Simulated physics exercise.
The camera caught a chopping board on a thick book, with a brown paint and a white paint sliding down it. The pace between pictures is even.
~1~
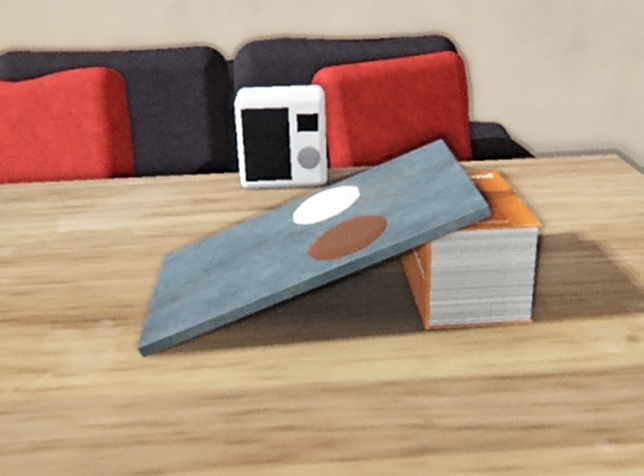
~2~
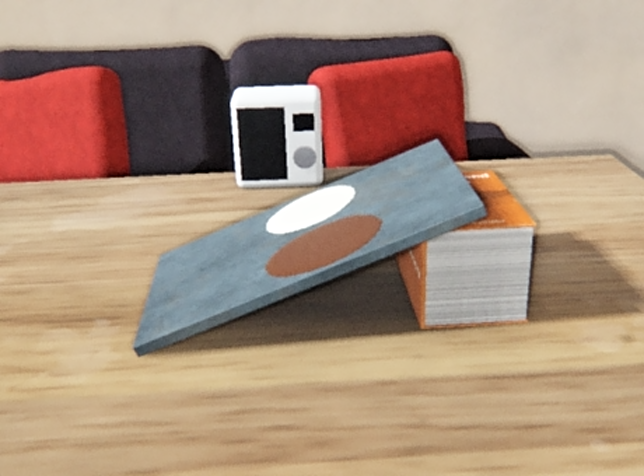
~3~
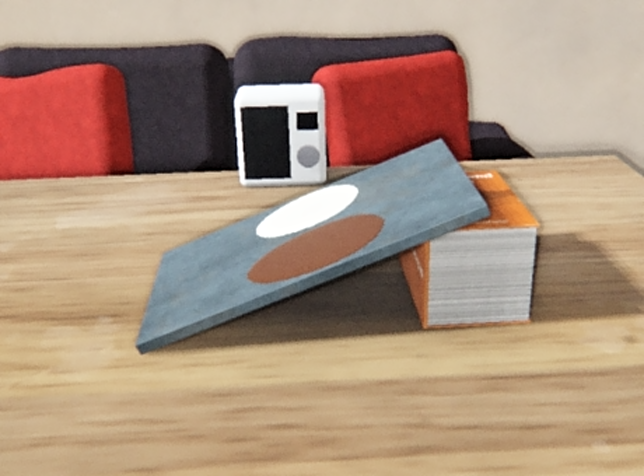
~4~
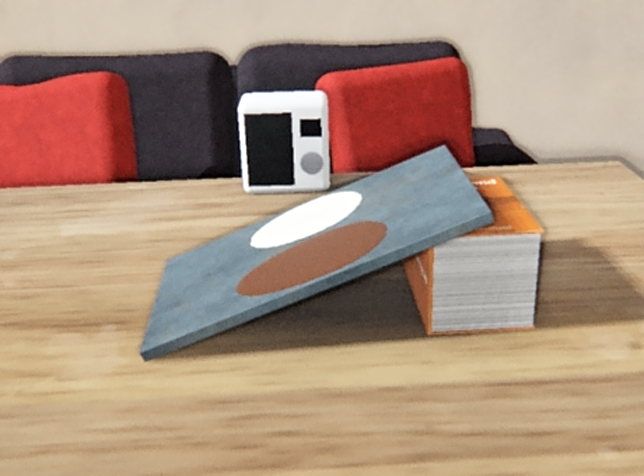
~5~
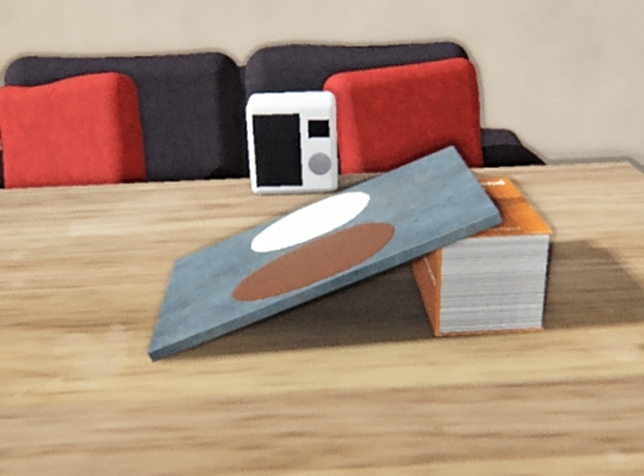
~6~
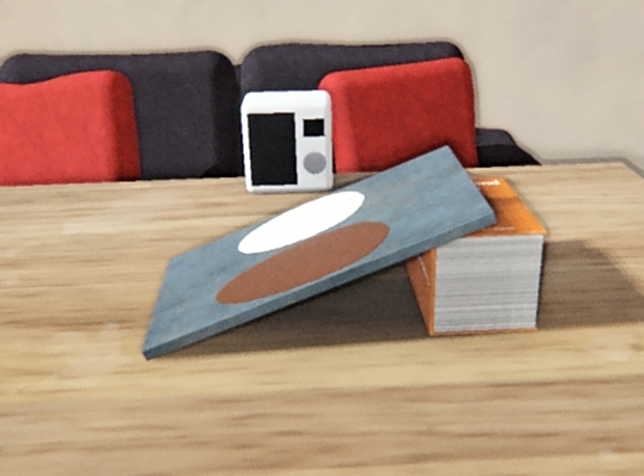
Brown and white paint patches spread down a tilted board propped on a thick book.
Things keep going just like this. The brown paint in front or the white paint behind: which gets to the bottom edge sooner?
The forward one wins.
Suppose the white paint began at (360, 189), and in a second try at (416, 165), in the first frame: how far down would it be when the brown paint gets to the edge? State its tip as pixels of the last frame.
First try near (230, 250), second try near (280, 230).
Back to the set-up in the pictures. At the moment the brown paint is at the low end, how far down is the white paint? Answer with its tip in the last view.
I'd put the front somewhere near (202, 261).
Shortly, the brown paint is close to the edge; the white paint is three quarters of the way down.
At the finish, the brown paint is at the low edge; the white paint is close to the edge.
